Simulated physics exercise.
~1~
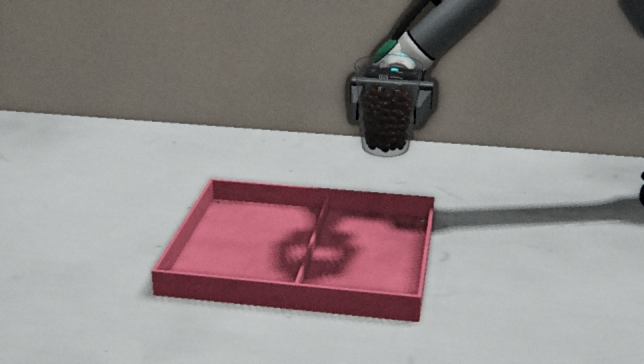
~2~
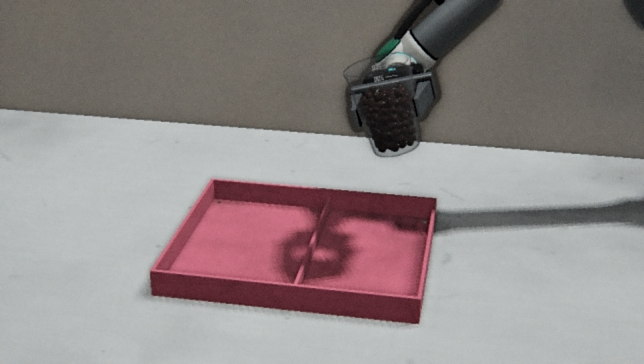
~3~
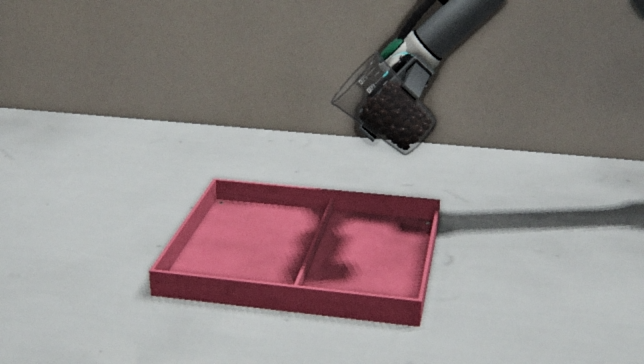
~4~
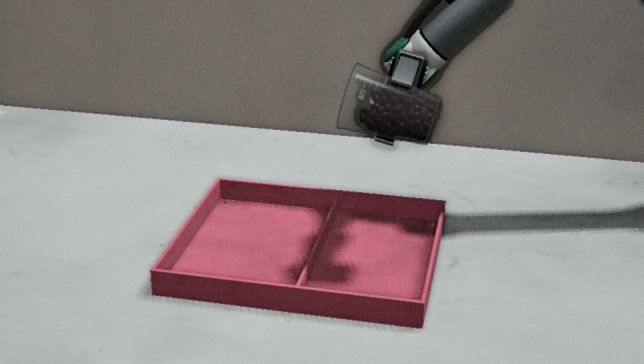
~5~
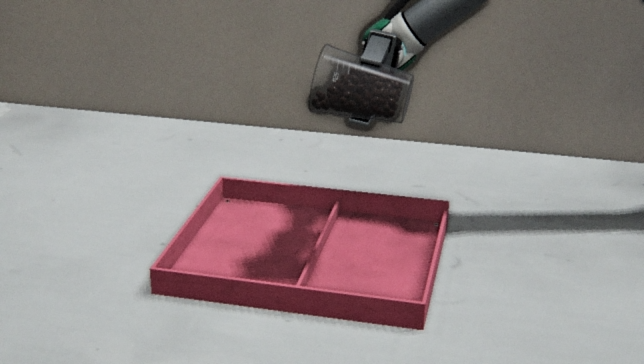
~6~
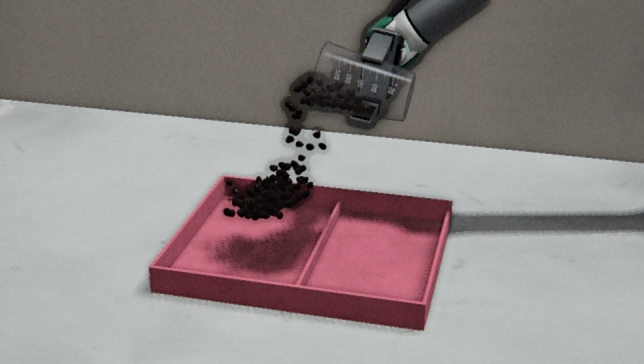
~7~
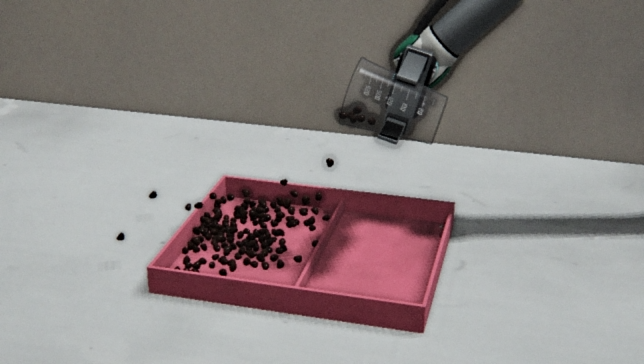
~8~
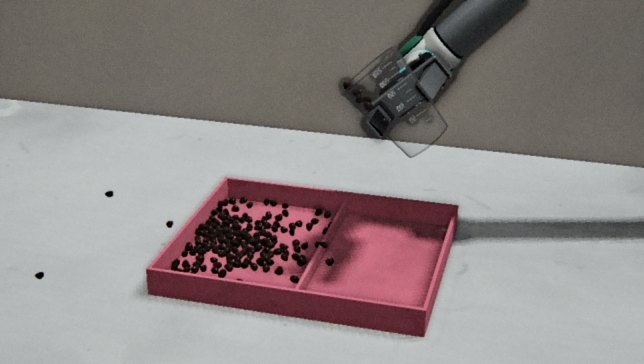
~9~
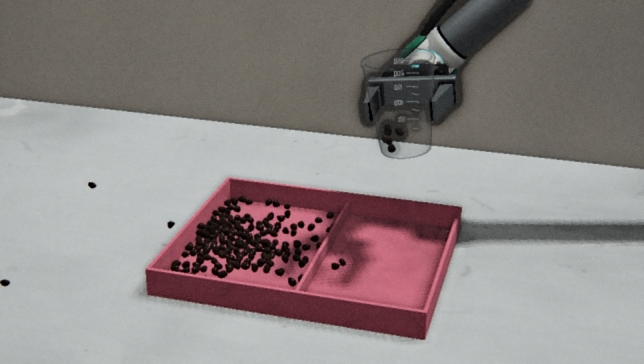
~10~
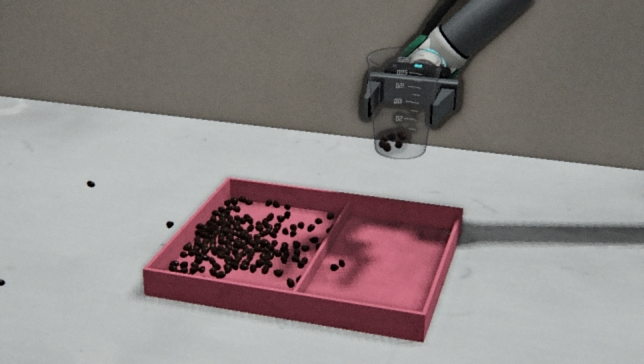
A robot arm reaches in from the upper right, gripping a clear beaker of dark beans above a pale table with a greyish-brown wall behind, seen from slightly above. A pinkish-red tray split by a cross wall sits below, its shadowed surface empty at first. The arm tips the beaker leftward onto its side, swings it left, and beans pour into the tray's left part. It draws back right while the beans spread and a few stray onto the table. The beaker returns upright with a handful inside, most beans lying in the left part and a couple in the right.
